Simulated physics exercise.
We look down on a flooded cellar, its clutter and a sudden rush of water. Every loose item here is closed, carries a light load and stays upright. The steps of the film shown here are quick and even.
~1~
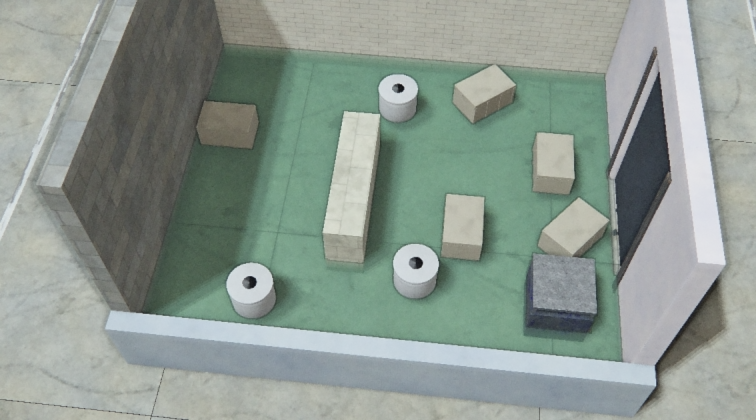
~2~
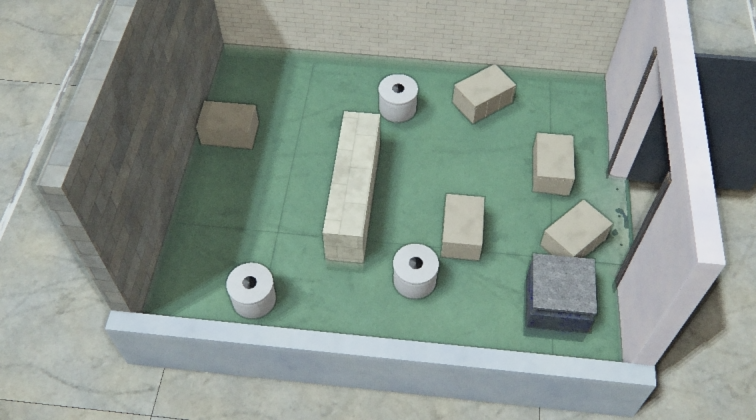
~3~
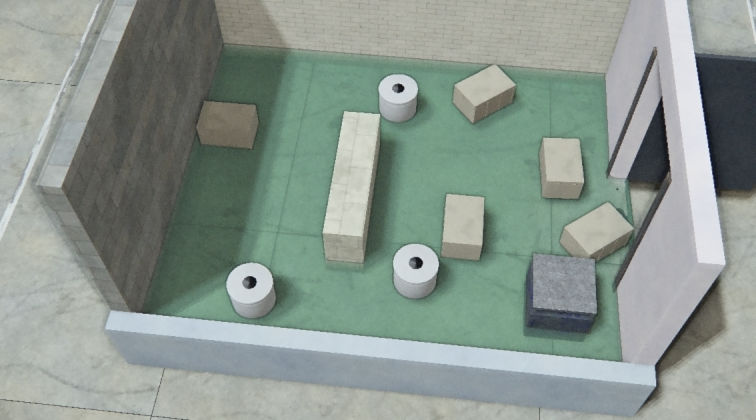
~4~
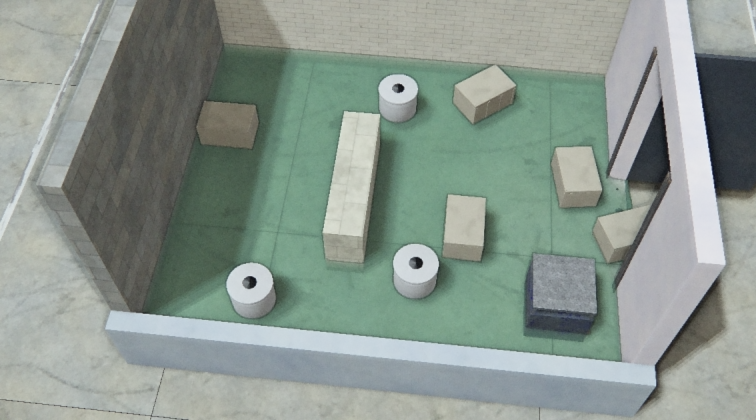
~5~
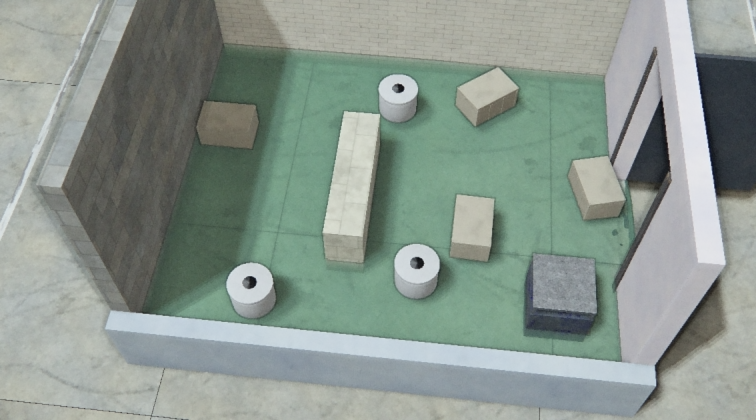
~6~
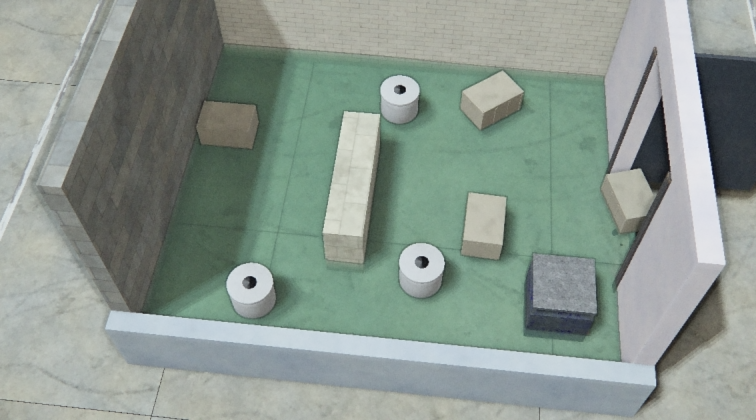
In the video, a dark panel in the right wall of a flooded cellar swings open, and a tan crate drifts through the gap out of view; another follows into the opening while a few other floating items shift slightly right.
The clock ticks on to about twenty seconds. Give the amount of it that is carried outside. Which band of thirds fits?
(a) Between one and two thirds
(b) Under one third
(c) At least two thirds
Answer: C.
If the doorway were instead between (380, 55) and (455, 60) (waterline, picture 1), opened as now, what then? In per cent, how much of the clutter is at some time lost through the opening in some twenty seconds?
40 in a hundred or thereabouts.
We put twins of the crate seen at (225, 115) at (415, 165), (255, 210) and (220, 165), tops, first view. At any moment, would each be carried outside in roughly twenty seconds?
Outcome for each, listed in order: Leaves, does not leave, does not leave.
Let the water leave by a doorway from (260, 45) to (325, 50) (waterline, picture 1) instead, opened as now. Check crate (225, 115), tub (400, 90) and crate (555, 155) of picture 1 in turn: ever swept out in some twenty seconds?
Item one: Leaves; item two: Leaves; item three: Remains.
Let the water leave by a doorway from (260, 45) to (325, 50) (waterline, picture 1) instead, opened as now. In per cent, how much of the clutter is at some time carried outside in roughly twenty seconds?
I'd say some 40 in a hundred.
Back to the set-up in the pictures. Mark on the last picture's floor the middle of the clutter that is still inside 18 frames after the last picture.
About (439, 222).
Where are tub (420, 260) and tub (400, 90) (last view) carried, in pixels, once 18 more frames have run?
They'd be somewhere near (631, 230) and (527, 157).
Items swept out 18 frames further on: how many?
The number comes to 4.
A moment on, 2 of 8 are out; 6 afloat.
Next, 4 of 8 are out; 4 afloat.
Later, 6 of 8 are out; 2 afloat.
In the end, 6 of 8 are out; 2 afloat.
